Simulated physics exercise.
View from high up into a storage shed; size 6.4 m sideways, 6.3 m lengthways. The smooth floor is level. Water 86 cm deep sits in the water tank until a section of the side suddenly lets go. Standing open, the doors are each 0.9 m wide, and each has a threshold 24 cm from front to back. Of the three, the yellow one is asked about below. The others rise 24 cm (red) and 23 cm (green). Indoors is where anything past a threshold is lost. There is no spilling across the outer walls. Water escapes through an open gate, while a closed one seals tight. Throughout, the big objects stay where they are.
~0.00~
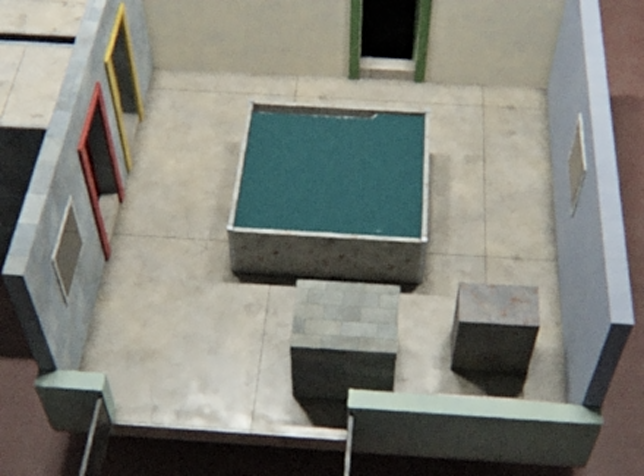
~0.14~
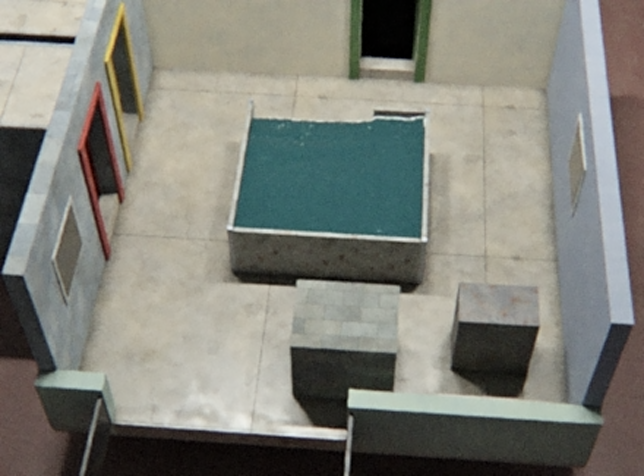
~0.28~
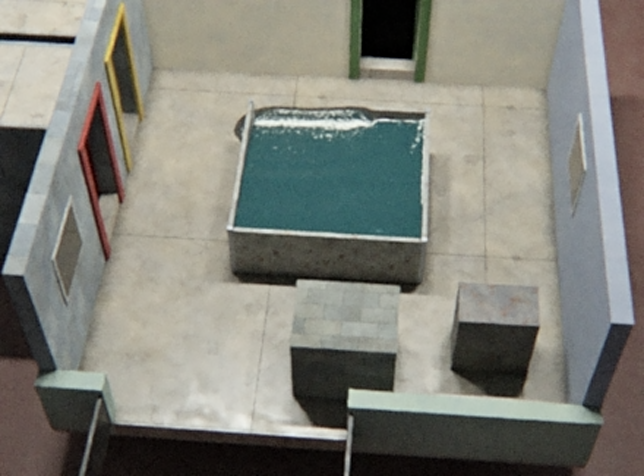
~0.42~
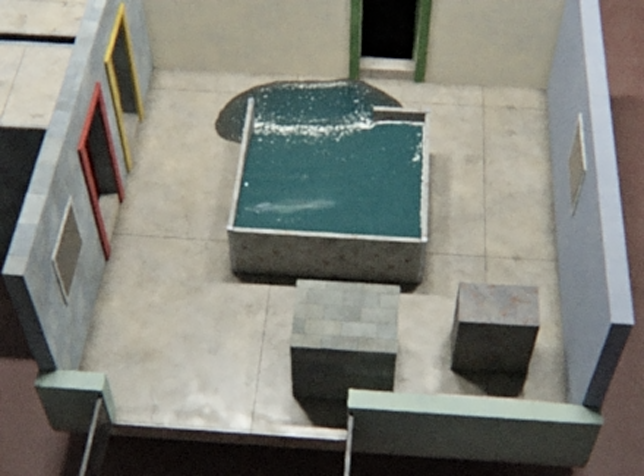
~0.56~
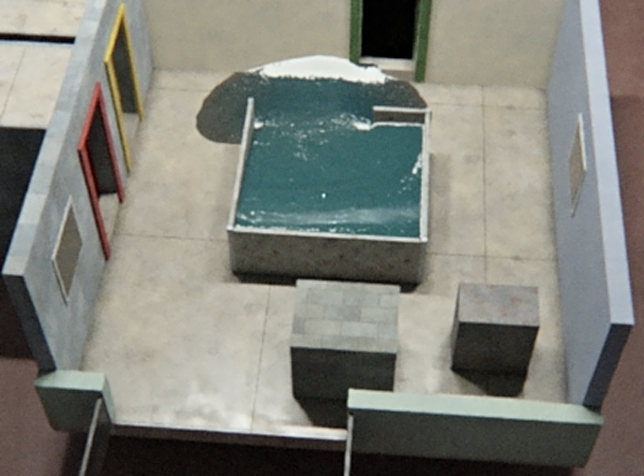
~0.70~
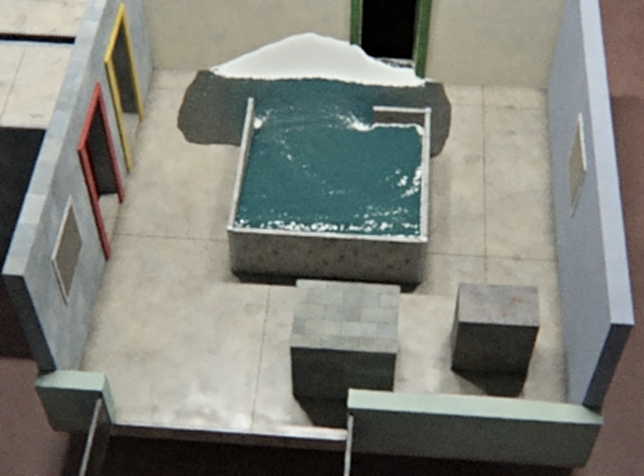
At the start, still dark green water fills a square tank in a walled room with two grey blocks in front. The tank's far side opens and water pours out, spreading across the floor behind it. White foam then rises against the back wall while ripples cross the tank and the wet patch widens.
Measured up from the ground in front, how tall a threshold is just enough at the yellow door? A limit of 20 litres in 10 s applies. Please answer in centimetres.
It needs to be about 23 cm tall.
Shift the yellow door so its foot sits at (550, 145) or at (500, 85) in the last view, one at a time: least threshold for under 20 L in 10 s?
Roughly 25 cm for the first and 20 cm for the second.
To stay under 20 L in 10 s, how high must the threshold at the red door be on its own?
Red: Roughly 6.0 cm.
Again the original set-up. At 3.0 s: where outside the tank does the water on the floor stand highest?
Near pixel (153, 74).
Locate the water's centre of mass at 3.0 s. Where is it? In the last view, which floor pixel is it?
(313, 164) or so.
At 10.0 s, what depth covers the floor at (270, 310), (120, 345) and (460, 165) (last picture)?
Roughly 10, 14 and 5 centimetres.
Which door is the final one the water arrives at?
Answer: Red door.
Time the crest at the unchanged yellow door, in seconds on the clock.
I'd guess close to 2.8 seconds.
After 1.4 s water covers 20 % of the floor, deepest (66 cm) near (307, 82); it has not reached the yellow door.
After 3.0 s water covers 65 % of the floor, deepest (49 cm) near (153, 74); 27 cm at the yellow door, 15 litres in over its 19 cm threshold.
After 10.0 s water covers 100 % of the floor, deepest (16 cm) near (190, 363); 9 cm at the yellow door, 41 litres in over its 19 cm threshold.
At the yellow door as built, the water arrived by 1.7 s and peaked near 28 cm at 2.8 s.
Run again over the same 10 s with other heights there, 28 litres in over 21 cm, 5 litres over 28.5 cm. The limit of 20 litres is kept from about 23 cm up.
